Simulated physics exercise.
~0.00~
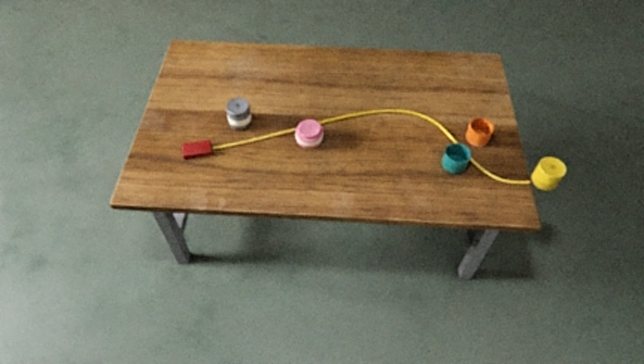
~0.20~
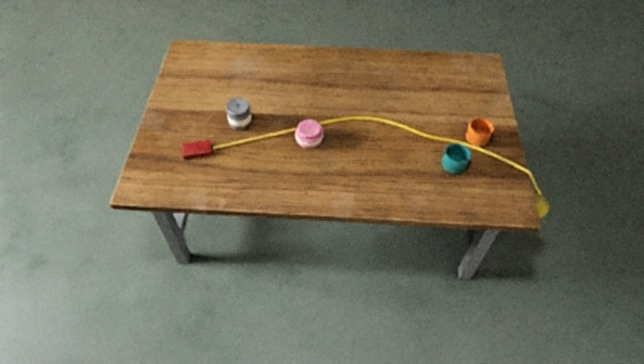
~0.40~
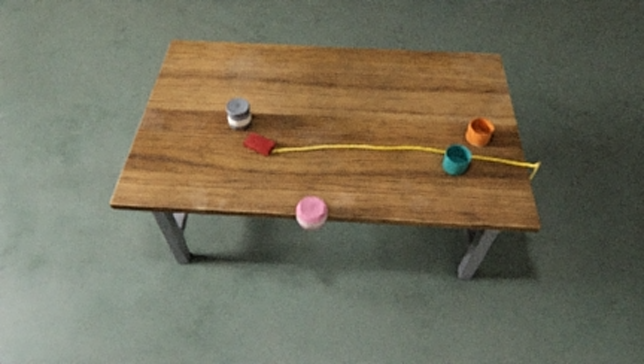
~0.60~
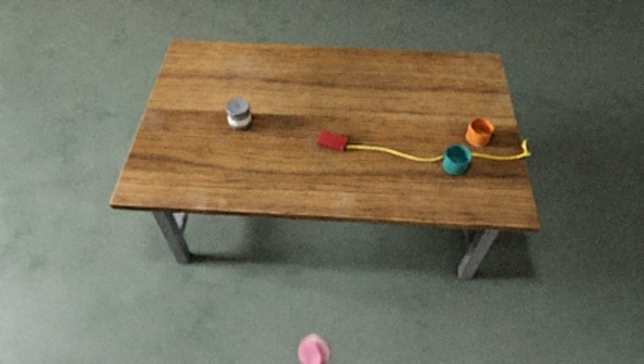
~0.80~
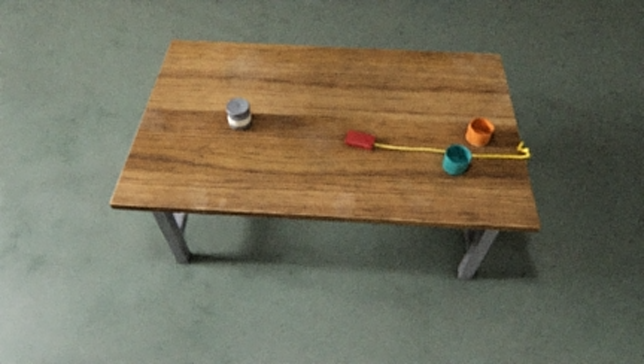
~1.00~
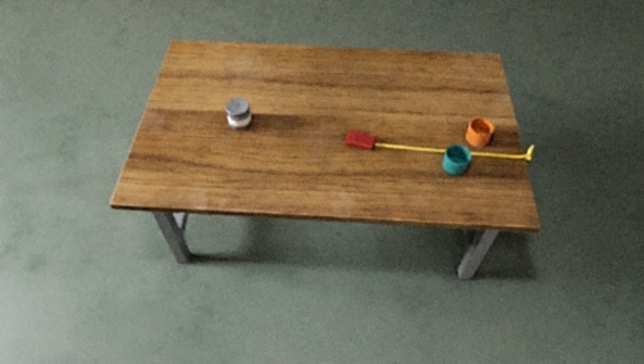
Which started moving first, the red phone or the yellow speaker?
The yellow speaker started moving first, dropping at the right edge while the red phone was still in its place. The phone slid to the right only after that.
